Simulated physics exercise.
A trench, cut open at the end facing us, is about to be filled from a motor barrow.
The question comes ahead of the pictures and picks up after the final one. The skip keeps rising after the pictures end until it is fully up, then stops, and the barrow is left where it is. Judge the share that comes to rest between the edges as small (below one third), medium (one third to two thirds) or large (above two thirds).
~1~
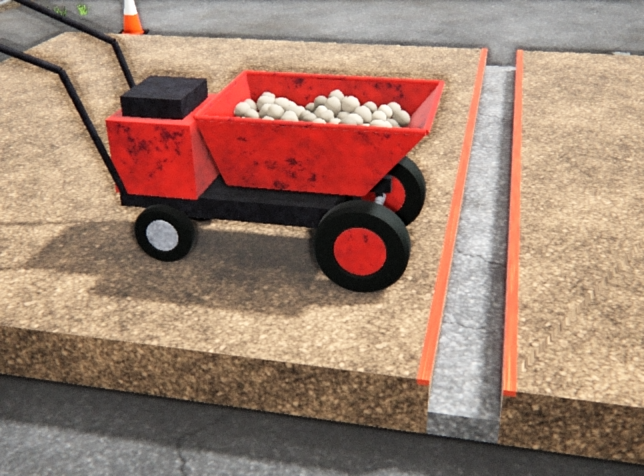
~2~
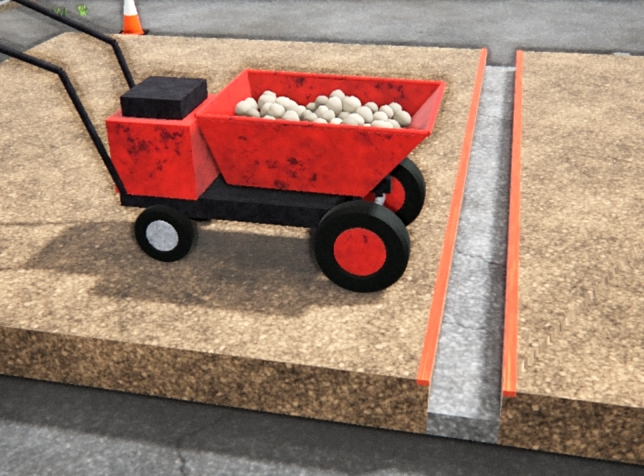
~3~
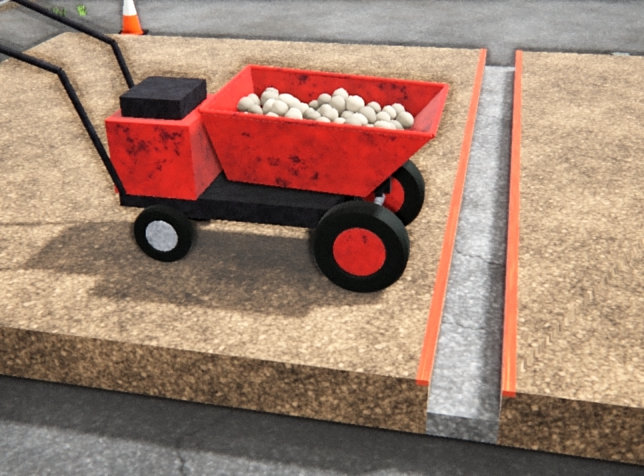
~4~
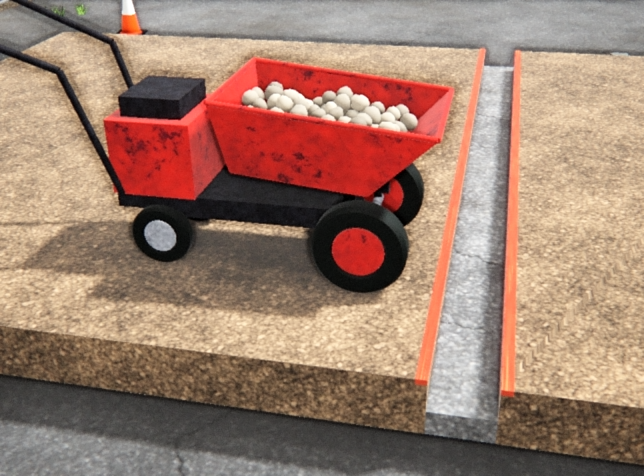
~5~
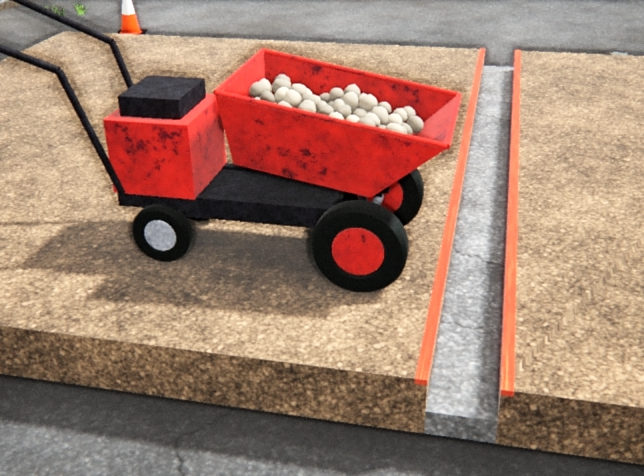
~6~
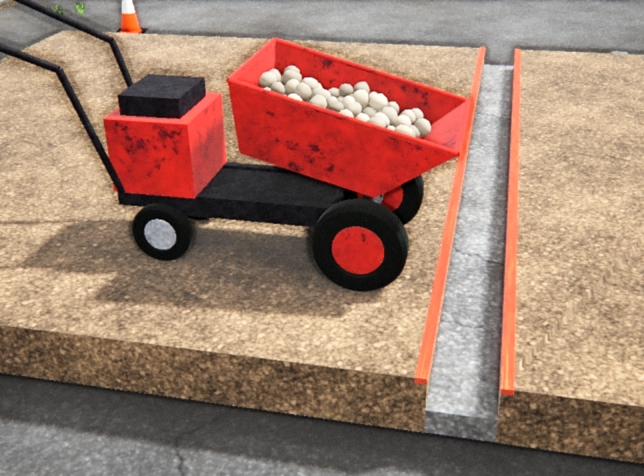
The share is small, below one third.
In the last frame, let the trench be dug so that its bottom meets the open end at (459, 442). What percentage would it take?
Estimated share: Approx. 0 per cent.
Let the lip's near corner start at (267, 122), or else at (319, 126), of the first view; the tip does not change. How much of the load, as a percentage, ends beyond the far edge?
Try 1 about 0 %, try 2 about 0 %.
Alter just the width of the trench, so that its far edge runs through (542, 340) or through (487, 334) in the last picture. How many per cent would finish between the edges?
For the first it's 40 per cent, for the second 0 per cent.
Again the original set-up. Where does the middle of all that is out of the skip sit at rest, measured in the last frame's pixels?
Close to (569, 266) in the last view.
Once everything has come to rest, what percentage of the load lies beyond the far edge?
Some 65 per cent.
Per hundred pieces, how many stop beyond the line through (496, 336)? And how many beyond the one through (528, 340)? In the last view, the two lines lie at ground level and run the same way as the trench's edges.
70 % and 60 %, in that order.
Soon after the last picture, skip tipped steeply; all in the skip.
A little later, skip tipped right over; most in the skip; about a quarter beyond it; a stray few falling.
Later still, skip tipped right over; about a third in the skip; a stray few in or heaped over the trench; about two thirds beyond it.
At rest, skip tipped right over; about a third in the skip; a stray few in or heaped over the trench; about two thirds beyond it.
